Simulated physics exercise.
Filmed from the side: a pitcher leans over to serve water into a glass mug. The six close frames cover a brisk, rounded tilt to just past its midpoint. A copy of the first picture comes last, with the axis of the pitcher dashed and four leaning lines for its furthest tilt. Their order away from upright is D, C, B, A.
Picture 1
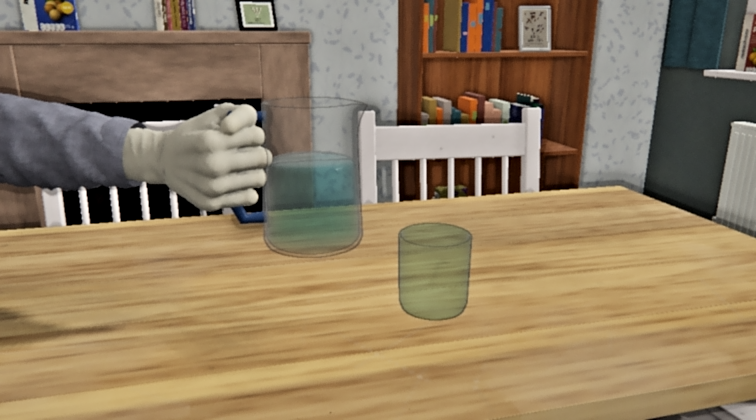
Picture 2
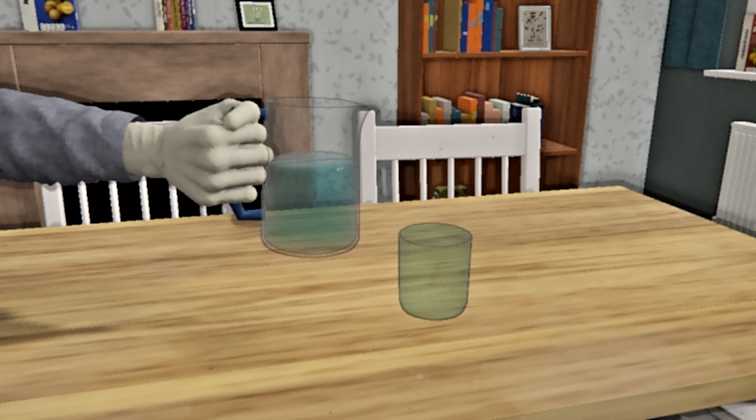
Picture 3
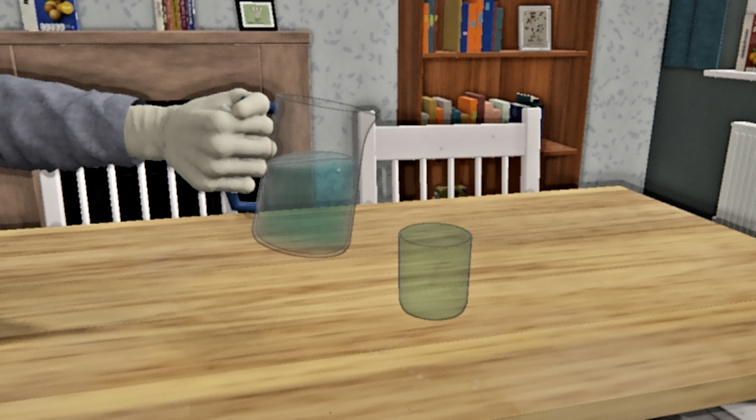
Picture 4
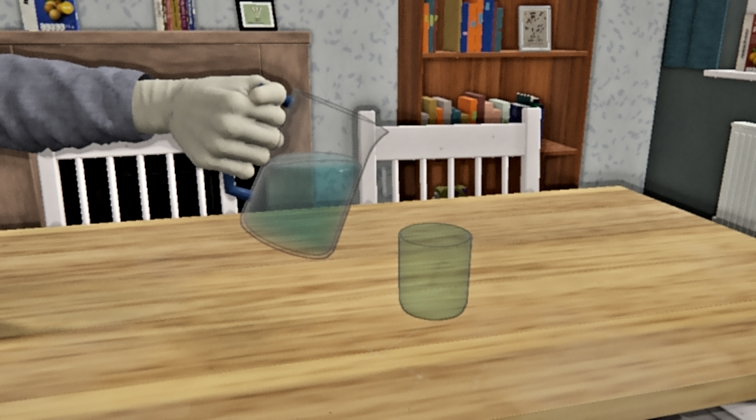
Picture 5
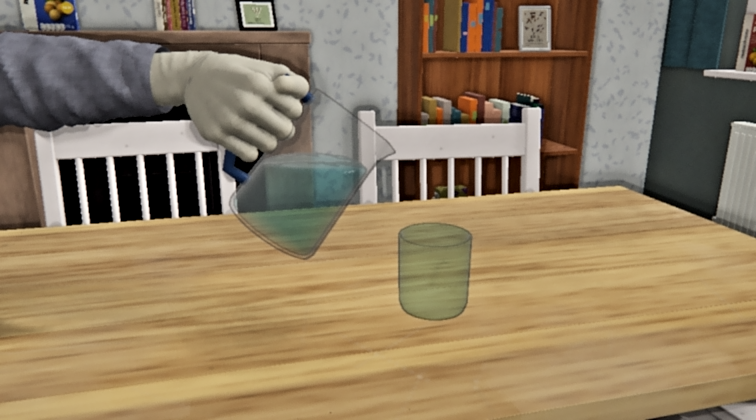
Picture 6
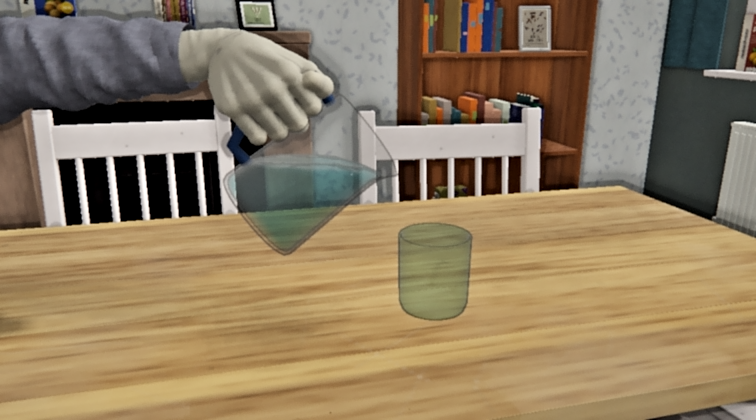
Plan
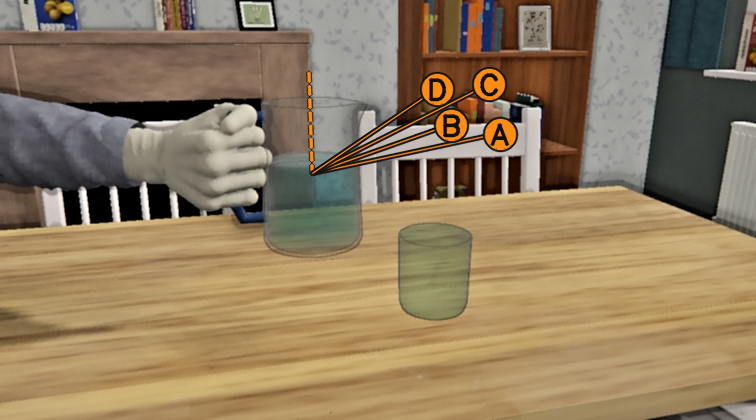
A gloved hand lifts and tilts a pitcher of water rightward near a glass mug.
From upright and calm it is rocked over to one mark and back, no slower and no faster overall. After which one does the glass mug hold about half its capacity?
I would pick line B.
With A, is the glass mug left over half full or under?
Over.
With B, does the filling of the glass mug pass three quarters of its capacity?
No, it does not.
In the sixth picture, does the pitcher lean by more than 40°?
Yes, it does.
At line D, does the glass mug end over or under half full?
Under half.
On the marked copy, A at (483, 136); B at (435, 129); C at (473, 91); D at (423, 98).
For line A, the glass mug ends with about 71 % of what it can hold.
For line B, the glass mug ends with about 49 % of what it can hold.
For line C, the glass mug ends with about 26 % of what it can hold.
For line D, the glass mug ends with about 10 % of what it can hold.
